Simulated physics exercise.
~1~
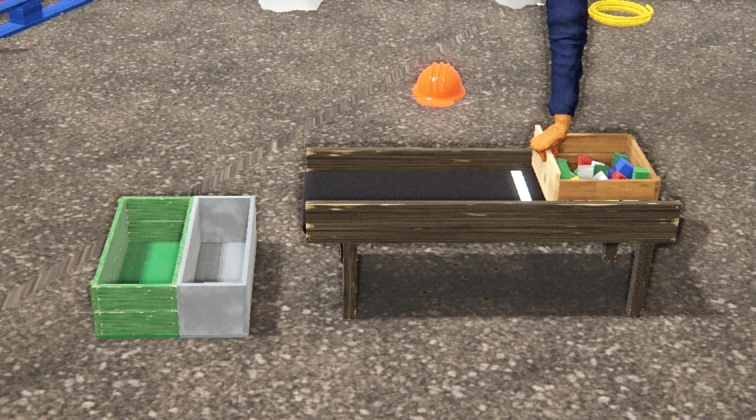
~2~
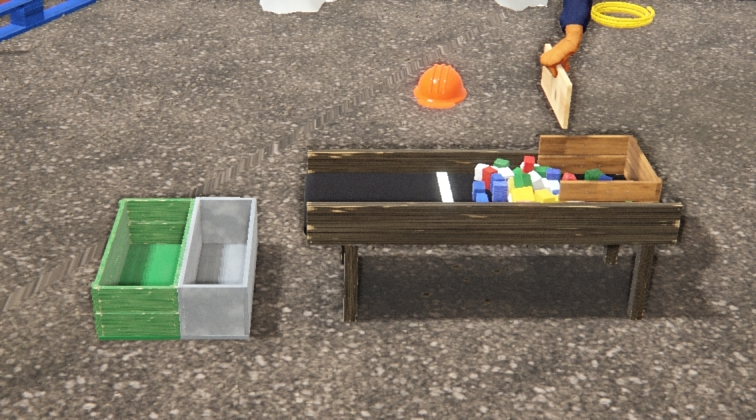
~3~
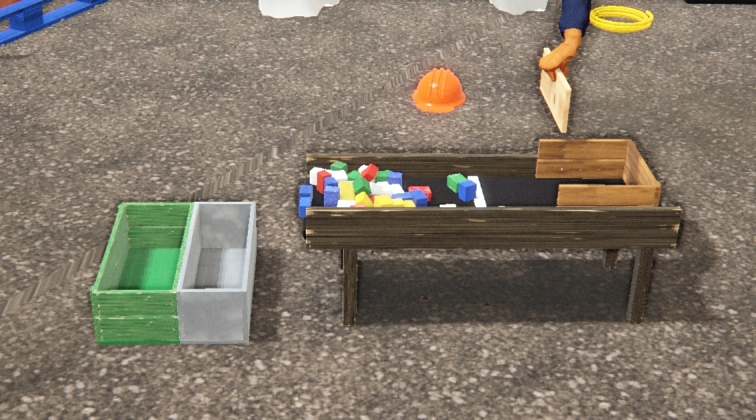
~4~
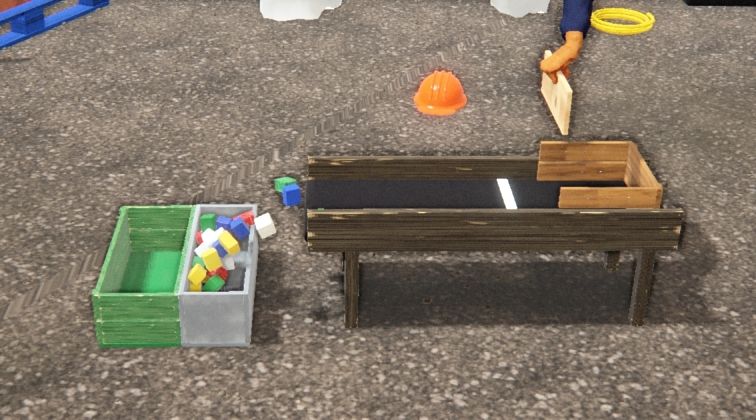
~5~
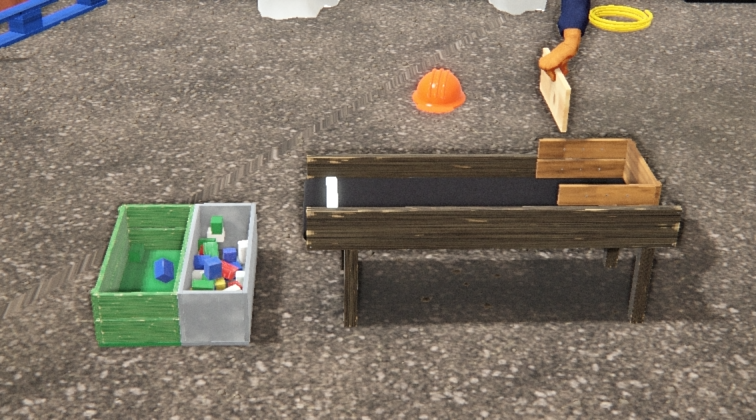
In the video, a gloved hand lifts a wooden gate from a pen of colourful toy bricks, and a dark conveyor belt carries them left. They tumble off the end, most landing in the grey box while a few end up in the green tote beyond it.
